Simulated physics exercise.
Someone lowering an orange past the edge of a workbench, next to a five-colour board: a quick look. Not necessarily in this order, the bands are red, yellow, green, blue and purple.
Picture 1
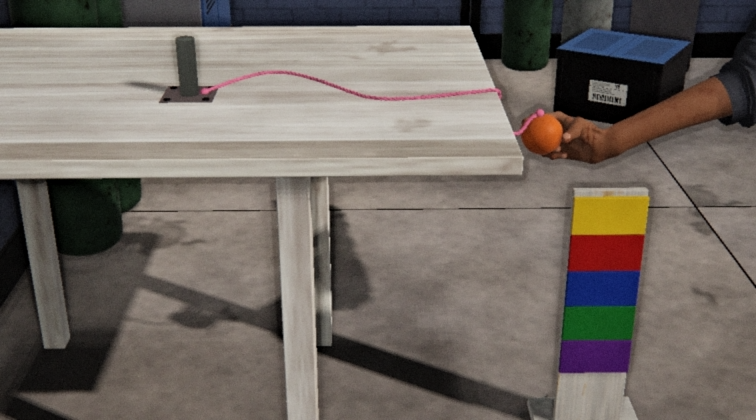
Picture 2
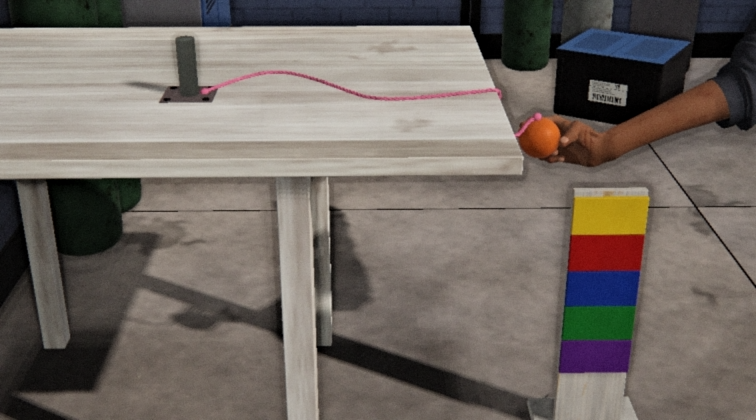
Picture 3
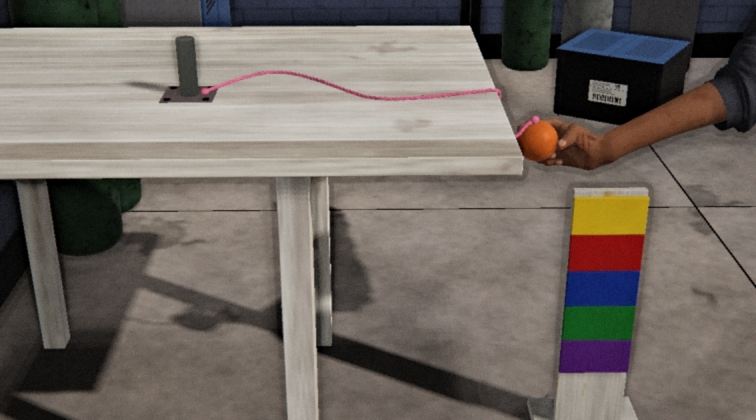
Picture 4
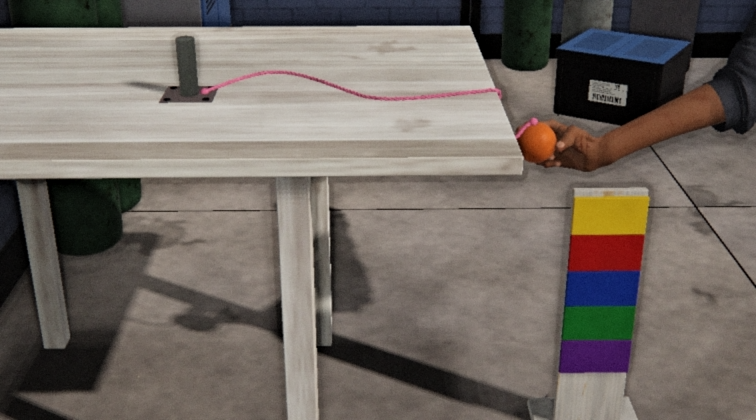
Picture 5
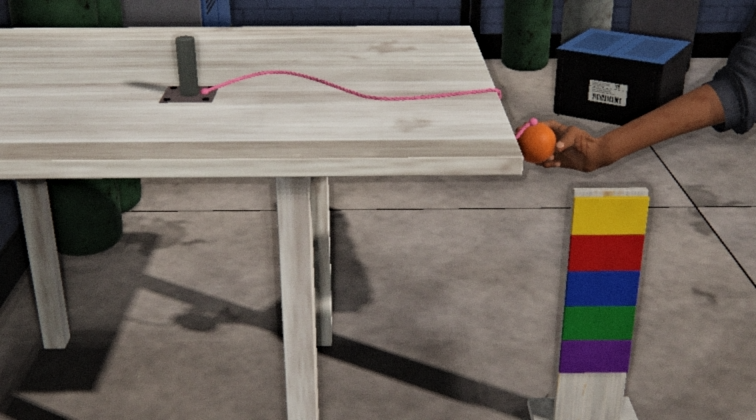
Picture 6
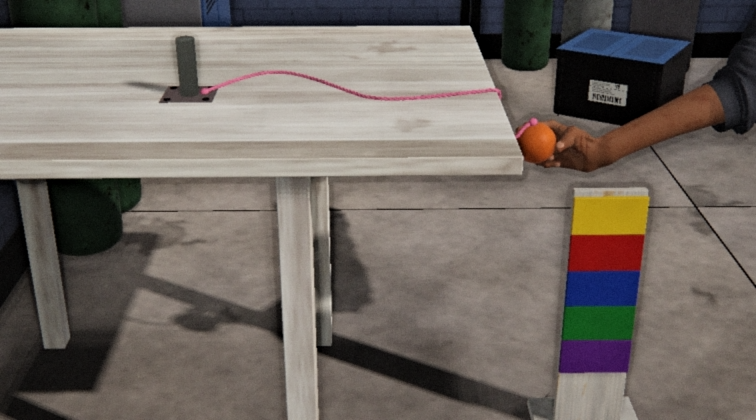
A hand holding an orange tied to a pink string lowers it very slightly beside a table.
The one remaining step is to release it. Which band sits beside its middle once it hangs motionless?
The red band.
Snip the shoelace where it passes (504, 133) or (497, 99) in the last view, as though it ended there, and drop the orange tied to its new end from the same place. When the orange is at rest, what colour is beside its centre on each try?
It would be yellow; above them all.
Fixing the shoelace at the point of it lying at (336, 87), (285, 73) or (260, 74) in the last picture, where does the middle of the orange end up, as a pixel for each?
Respectively (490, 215), (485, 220) and (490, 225).
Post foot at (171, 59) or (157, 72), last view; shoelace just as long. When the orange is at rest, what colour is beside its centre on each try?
For the first it would be yellow, for the second yellow.
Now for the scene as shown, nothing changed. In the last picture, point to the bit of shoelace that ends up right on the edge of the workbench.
At (429, 97).
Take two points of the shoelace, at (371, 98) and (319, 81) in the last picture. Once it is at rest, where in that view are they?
At (438, 83), then (361, 86).
Soon after, orange near (488, 223); level with yellow.
Then, orange near (483, 248); level with red.
At rest, orange near (489, 249); level with red. Its middle rests at the red band.
